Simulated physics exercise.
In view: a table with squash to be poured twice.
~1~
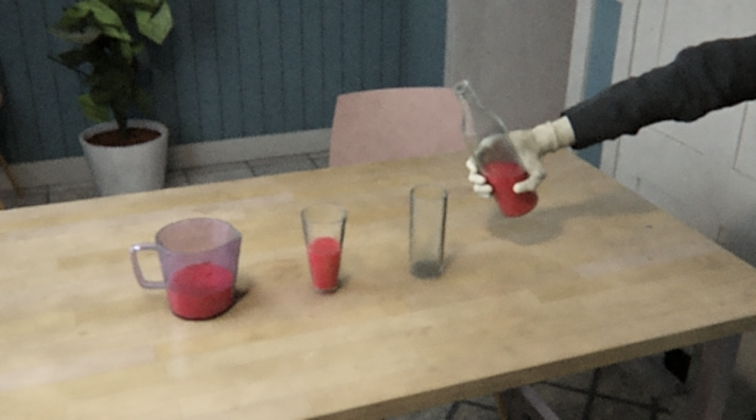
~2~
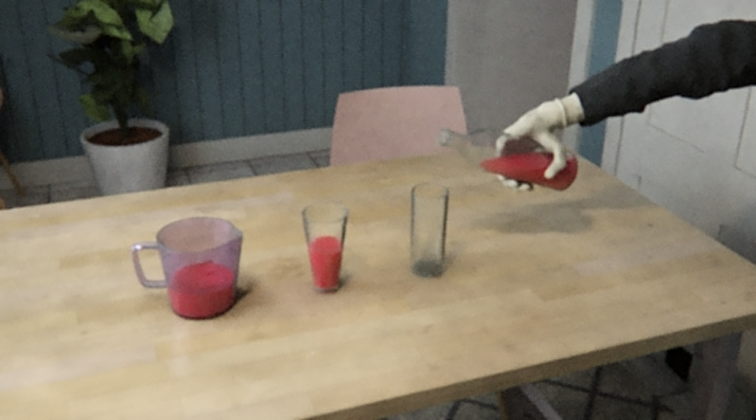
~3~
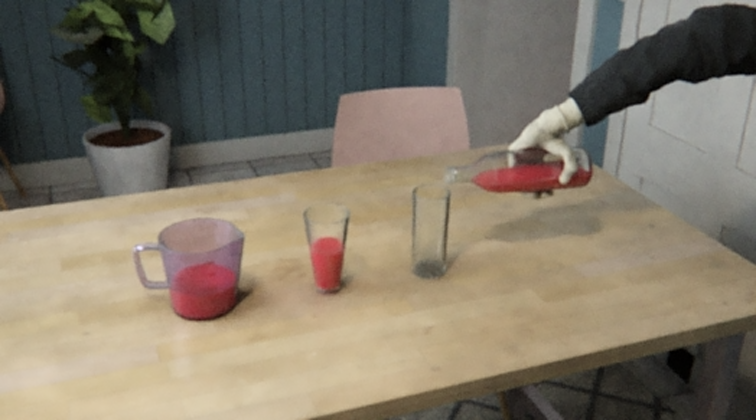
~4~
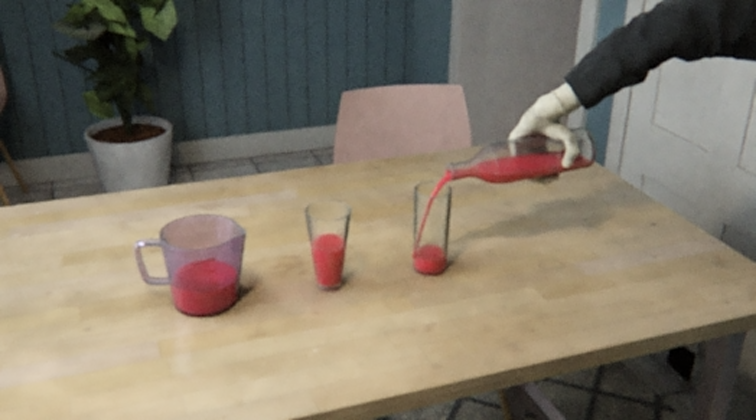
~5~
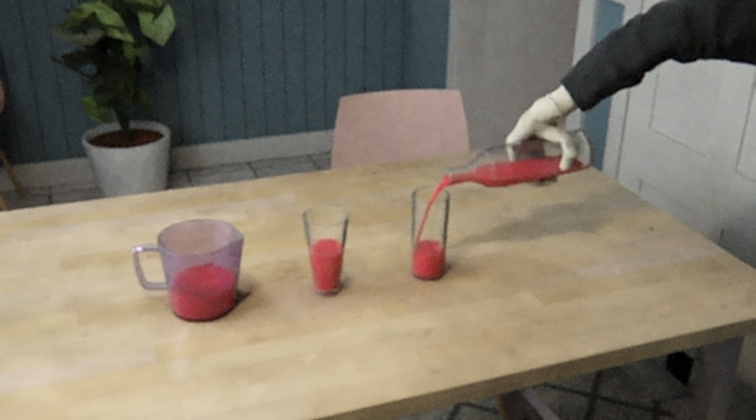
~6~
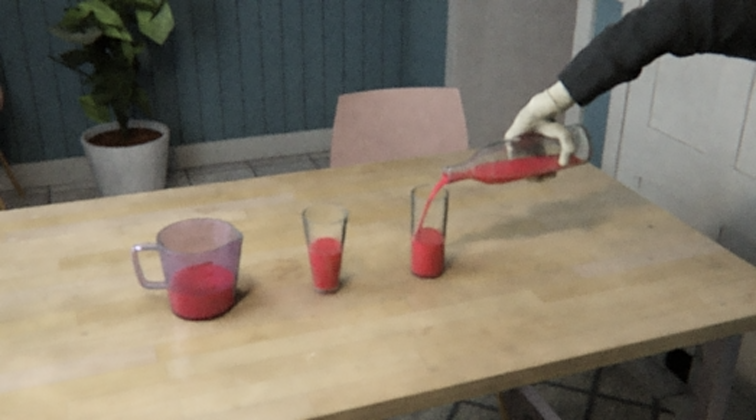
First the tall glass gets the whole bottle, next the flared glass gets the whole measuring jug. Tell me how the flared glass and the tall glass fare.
The flared glass overflows; the tall glass has room for it.
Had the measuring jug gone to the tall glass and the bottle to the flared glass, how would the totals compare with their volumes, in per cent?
Near 90 and 130 in a hundred.
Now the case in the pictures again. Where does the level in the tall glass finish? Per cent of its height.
I make it 85 per cent.
Shortly, the tall glass is about two thirds full.
Then, the tall glass is about three quarters full.
At the finish, the flared glass is full to the brim, some went over its rim; the tall glass is about three quarters full.
